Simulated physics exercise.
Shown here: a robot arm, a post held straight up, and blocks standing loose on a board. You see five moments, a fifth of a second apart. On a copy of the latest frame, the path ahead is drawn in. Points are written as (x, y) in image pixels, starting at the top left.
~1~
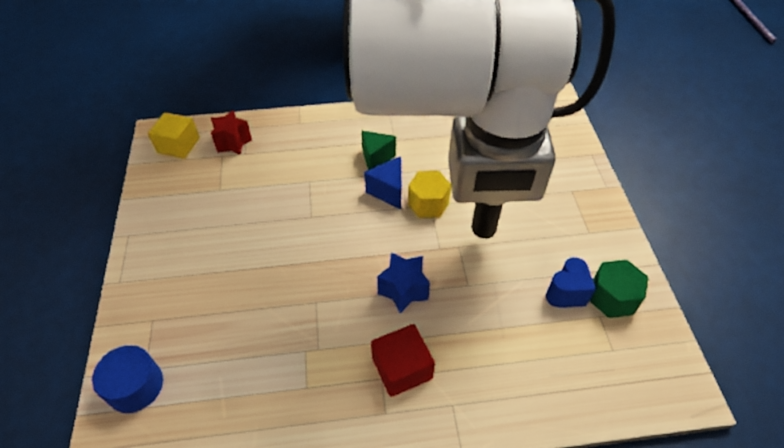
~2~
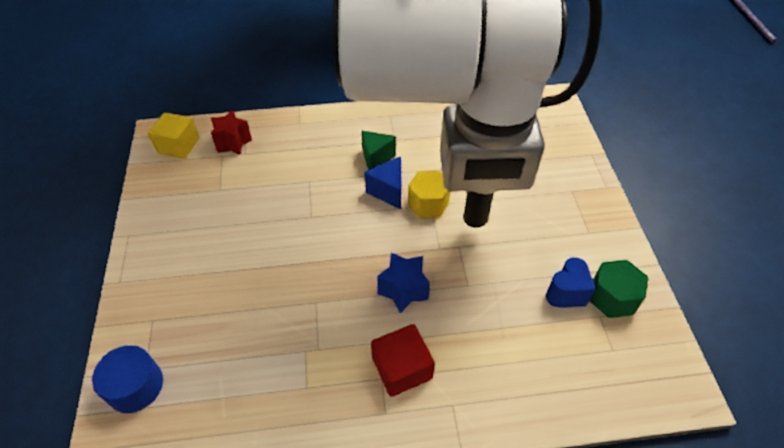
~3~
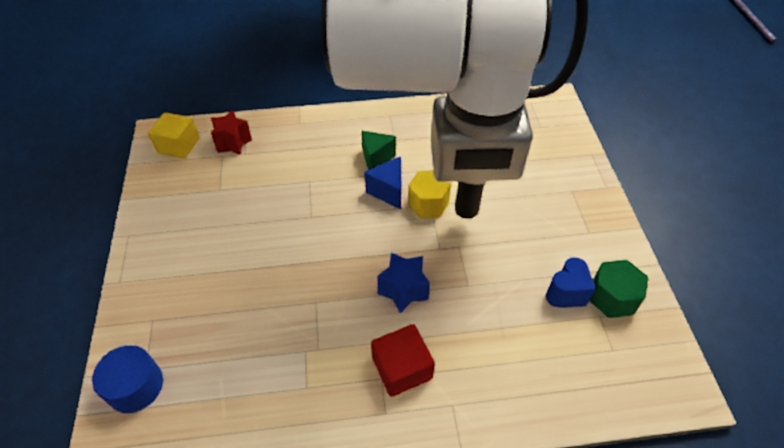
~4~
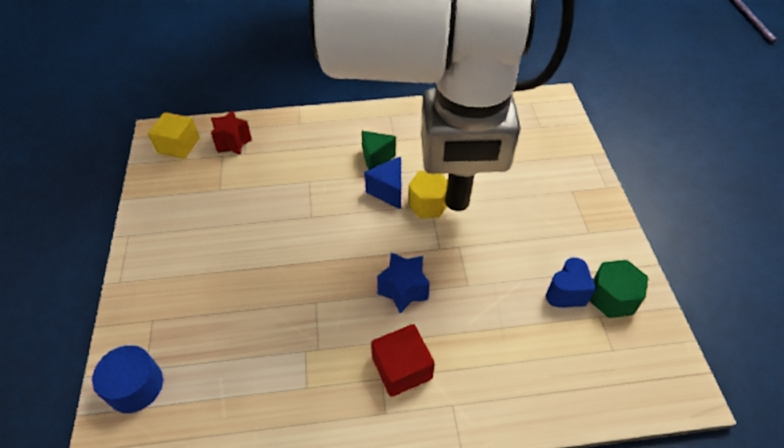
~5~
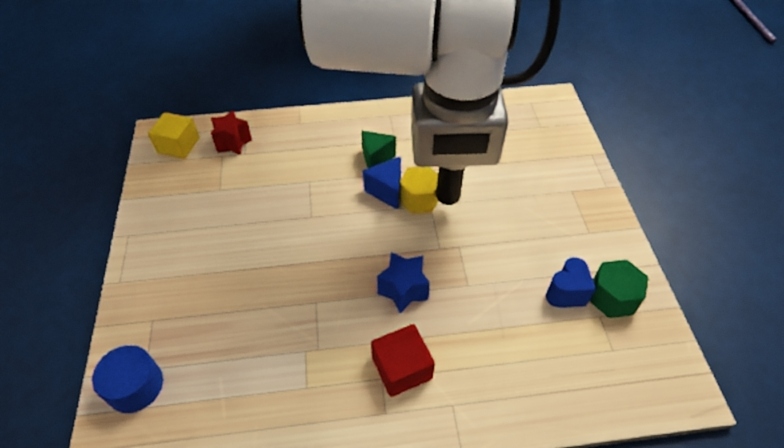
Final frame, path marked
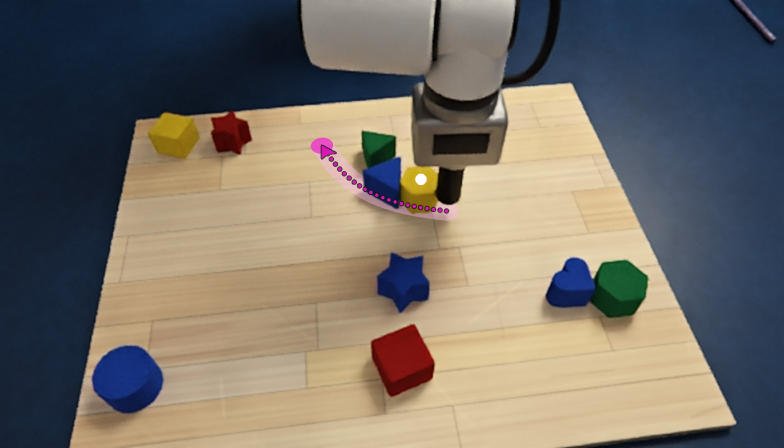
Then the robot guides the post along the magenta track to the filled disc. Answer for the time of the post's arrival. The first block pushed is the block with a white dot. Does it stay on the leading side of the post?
The block stays ahead.
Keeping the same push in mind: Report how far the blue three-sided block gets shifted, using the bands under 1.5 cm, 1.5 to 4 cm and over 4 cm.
Offset: Above 4 cm.
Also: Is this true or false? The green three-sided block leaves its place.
Answer: True.
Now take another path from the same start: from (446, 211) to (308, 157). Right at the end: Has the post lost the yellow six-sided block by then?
Going by the path, no.
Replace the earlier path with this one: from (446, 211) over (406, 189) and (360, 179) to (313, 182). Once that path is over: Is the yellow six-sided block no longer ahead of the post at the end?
No, that is not what happens.
Path on the board, from (446, 211) over (392, 201) and (348, 177) to (322, 146); the dot is on the yellow six-sided block.
On the path given first. One third of the way, post (391, 187); green three-sided block (370, 137), turned 45° clockwise; blue three-sided block (342, 154), turned 30° clockwise; yellow six-sided block (367, 167).
Two thirds of the way, post (347, 163); green three-sided block (367, 134), turned 75° clockwise; blue three-sided block (303, 130), turned 35° clockwise; yellow six-sided block (324, 144), turned 15° clockwise.
At the end, post (320, 132); green three-sided block (367, 134), turned 75° clockwise; blue three-sided block (268, 110), turned 15° clockwise; yellow six-sided block (295, 117).
